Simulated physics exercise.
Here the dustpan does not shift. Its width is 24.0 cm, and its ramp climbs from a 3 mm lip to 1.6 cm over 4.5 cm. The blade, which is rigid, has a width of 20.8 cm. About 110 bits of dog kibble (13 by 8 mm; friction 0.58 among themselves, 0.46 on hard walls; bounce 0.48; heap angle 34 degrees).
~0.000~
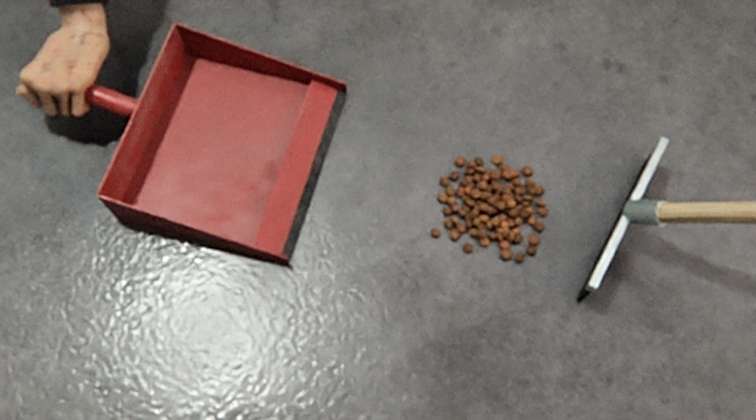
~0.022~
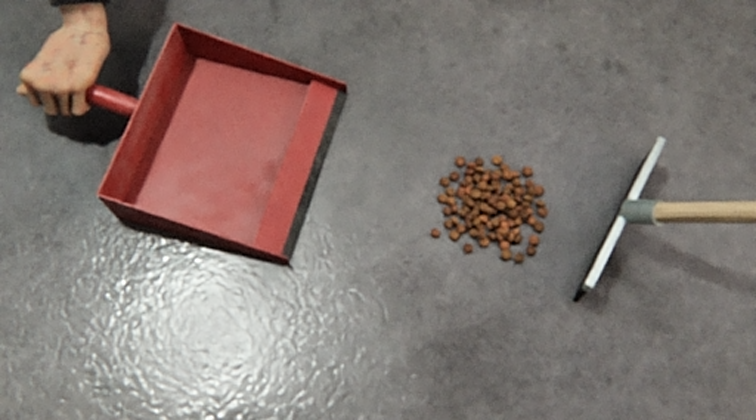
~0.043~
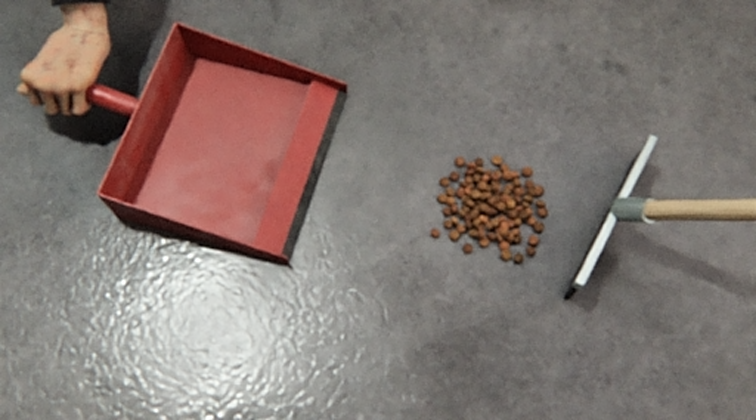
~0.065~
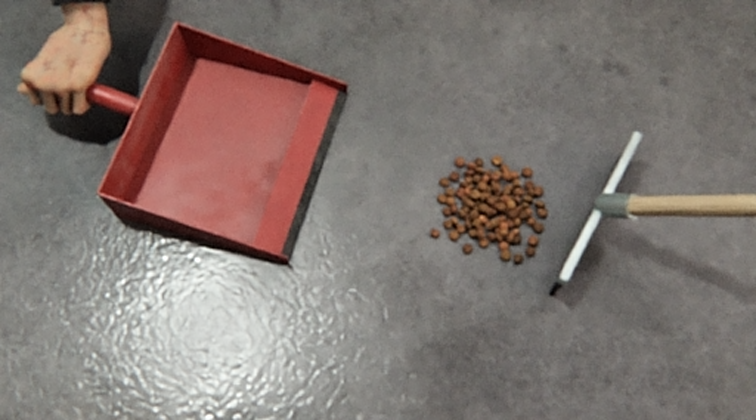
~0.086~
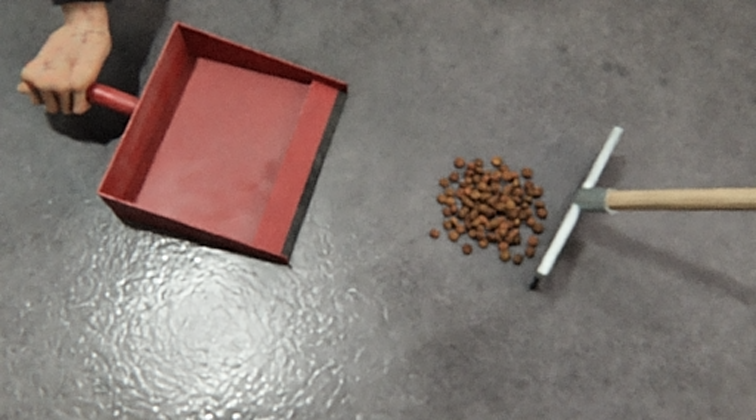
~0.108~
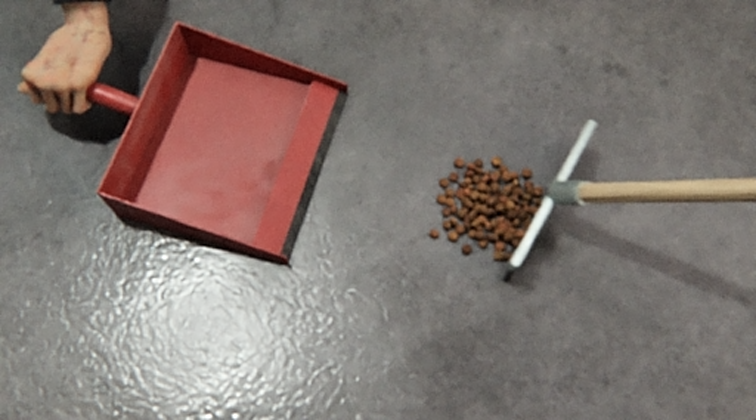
On a gray floor, a hand held a red dustpan still at the left while a wooden-handled blade slid left from the right side and pressed into the edge of a small pile of brown kibble.
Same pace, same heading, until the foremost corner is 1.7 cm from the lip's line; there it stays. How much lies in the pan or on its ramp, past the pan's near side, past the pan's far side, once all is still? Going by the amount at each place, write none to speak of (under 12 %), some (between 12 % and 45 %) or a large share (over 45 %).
Pan: A large share, near side: None to speak of, far side: Some.
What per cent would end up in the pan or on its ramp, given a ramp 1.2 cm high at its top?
It would be roughly 55 percent.
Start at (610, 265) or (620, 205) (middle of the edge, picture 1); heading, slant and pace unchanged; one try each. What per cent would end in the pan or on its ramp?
Around 50 percent, then around 50 percent.
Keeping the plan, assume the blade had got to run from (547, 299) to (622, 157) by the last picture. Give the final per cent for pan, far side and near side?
Pan 0; far 0; near 0.
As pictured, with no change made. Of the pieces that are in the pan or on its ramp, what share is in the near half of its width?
40 per cent.
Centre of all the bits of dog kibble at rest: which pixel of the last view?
Roughly (320, 125).
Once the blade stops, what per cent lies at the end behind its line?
I'd put it near 0 in a hundred.
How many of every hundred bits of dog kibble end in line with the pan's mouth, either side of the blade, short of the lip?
Roughly 30 in a hundred.
After 0.20 s, middle of the blade 14 cm from the lip; 0 % over the lip, far side 5 %, near side 0 %.
After 0.27 s, middle of the blade 6 cm from the lip; 0 % over the lip, far side 15 %, near side 0 %.
After 0.47 s, middle of the blade 4 cm from the lip; 50 % over the lip, far side 20 %, near side 0 %.
At rest (1.3 s), pan 50 %, near side 0 %, far side 20 %, in front of the lip or behind the blade 30 %.
